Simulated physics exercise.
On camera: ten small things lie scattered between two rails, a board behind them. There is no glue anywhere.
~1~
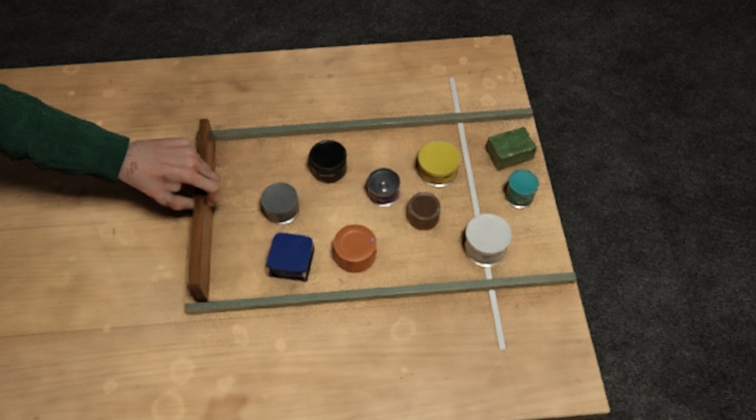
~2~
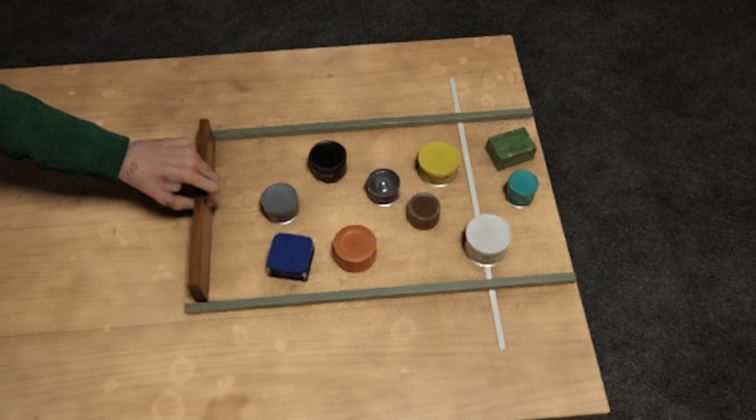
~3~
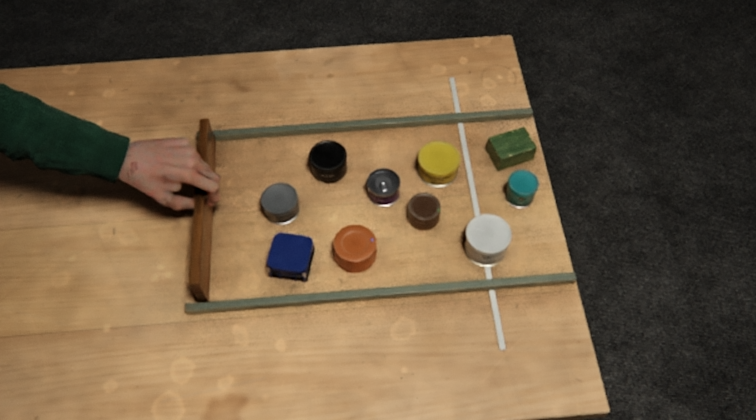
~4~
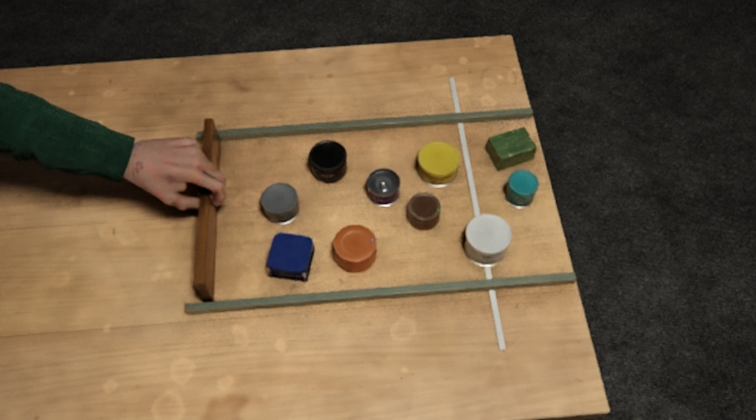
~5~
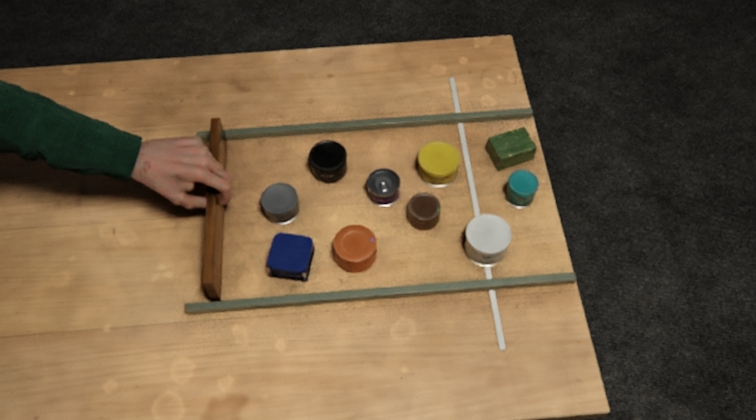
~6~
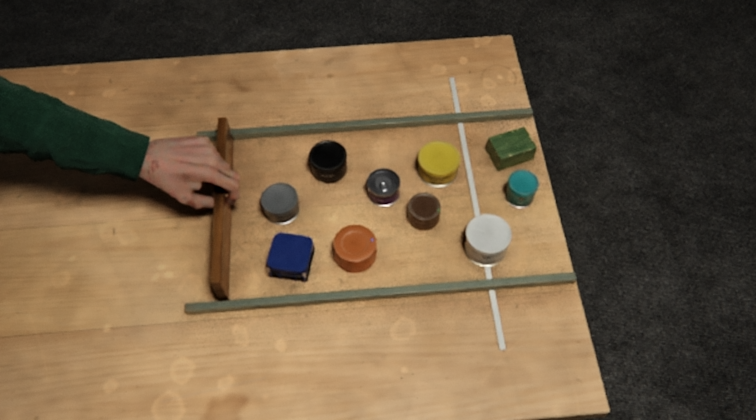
The footage shows a hand in a green sleeve resting on a wooden board behind ten small objects scattered between two rails on a table, then sliding the board slightly to the right while the objects stay still.
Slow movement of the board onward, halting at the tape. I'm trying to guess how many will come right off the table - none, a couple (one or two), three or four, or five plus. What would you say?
The tally of drops is under three, yet not nought.
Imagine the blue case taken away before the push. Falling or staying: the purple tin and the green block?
Well, the purple tin is still there while the green block goes off the edge.
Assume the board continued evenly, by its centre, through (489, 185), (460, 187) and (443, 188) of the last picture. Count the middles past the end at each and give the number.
Going through the three positions, you'd get 2, 1 and 0.
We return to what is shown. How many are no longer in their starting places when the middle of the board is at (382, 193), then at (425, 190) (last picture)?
The count is 8 at the first point and 9 at the second.
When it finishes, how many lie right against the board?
It's 3 of them.
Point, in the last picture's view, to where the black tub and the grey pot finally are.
The black tub ends at (485, 147) and the grey pot at (492, 190).
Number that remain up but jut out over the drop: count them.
I'd put it at 0.
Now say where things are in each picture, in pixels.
Green block (511, 148); turquoise tin (522, 189); white tin (487, 241); board (204, 206); tape (474, 197), in the first frame.
Turquoise tin (521, 190); brown lid (424, 212), in the second frame.
White tin (487, 241); board (204, 206), in the third frame.
Green block (511, 149); yellow tin (438, 164), in the fourth frame.
Turquoise tin (521, 190); grey pot (281, 204), in the fifth frame.
Green block (511, 149); turquoise tin (521, 190); white tin (487, 241); board (223, 205); tape (474, 197), in the sixth frame.
Soon after, none off yet; green block at rest near (511, 149); turquoise tin at rest near (521, 190); white tin at rest near (487, 241).
In the end, the number that fall off is one or two; gone, white tin and green block.
